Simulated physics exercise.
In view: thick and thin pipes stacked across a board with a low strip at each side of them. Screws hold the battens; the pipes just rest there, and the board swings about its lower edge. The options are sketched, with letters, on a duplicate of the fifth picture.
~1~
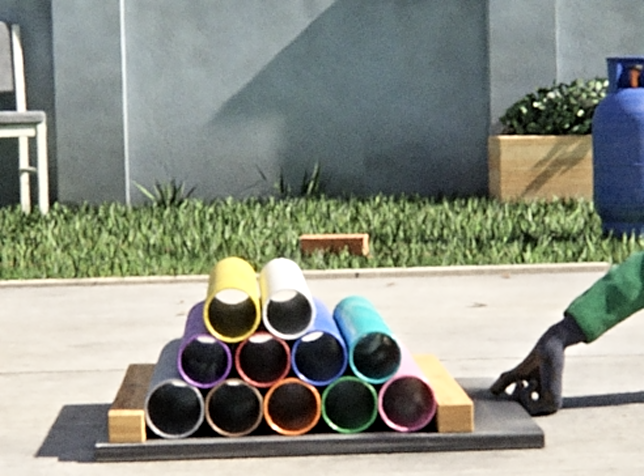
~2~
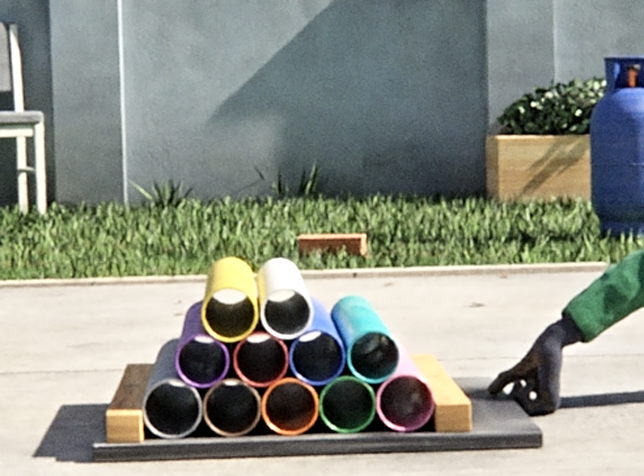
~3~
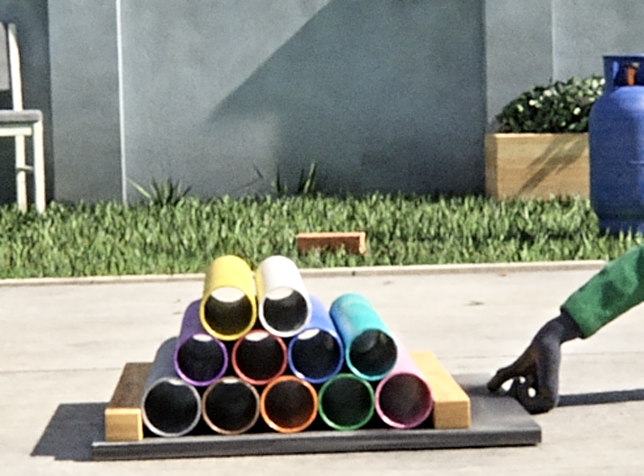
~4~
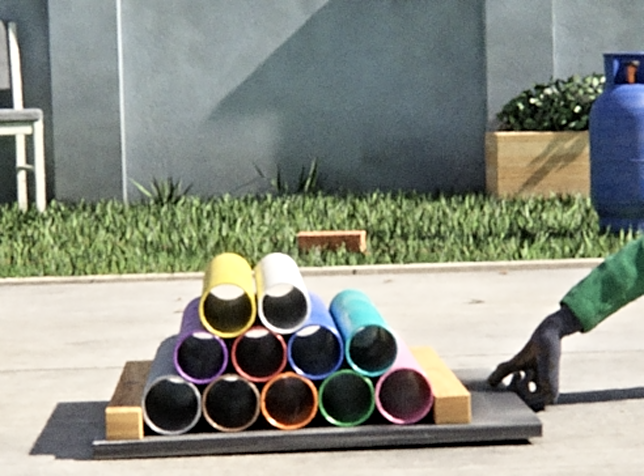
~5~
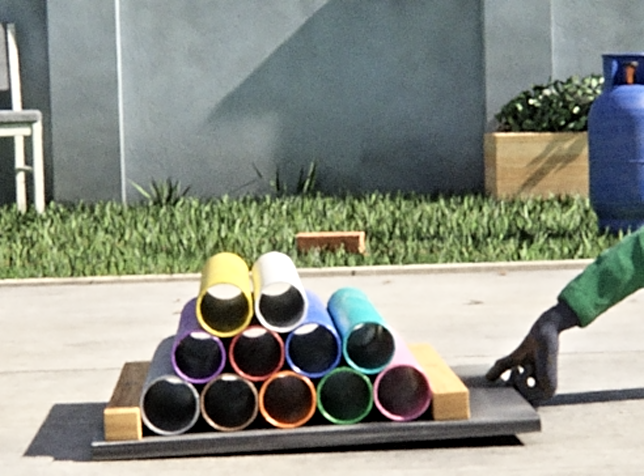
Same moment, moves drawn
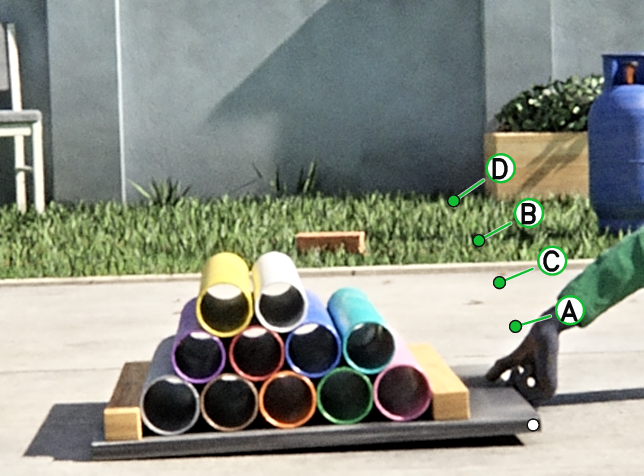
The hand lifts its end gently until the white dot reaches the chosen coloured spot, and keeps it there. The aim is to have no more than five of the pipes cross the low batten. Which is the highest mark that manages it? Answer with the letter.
Up to B.
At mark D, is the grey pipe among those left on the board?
Yes.
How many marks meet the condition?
The number is three.
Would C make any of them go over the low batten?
At C: No.
On the marked copy, A at (516, 326); B at (479, 241); C at (500, 283); D at (454, 201); the white dot at (533, 425).
Taking B. A third of the way, board at 16°.
Two thirds of the way, board at 27°.
When it is over, board at 27°, none over the low batten.
As for the rest, A none over the low batten; C none over the low batten; D six over the low batten.
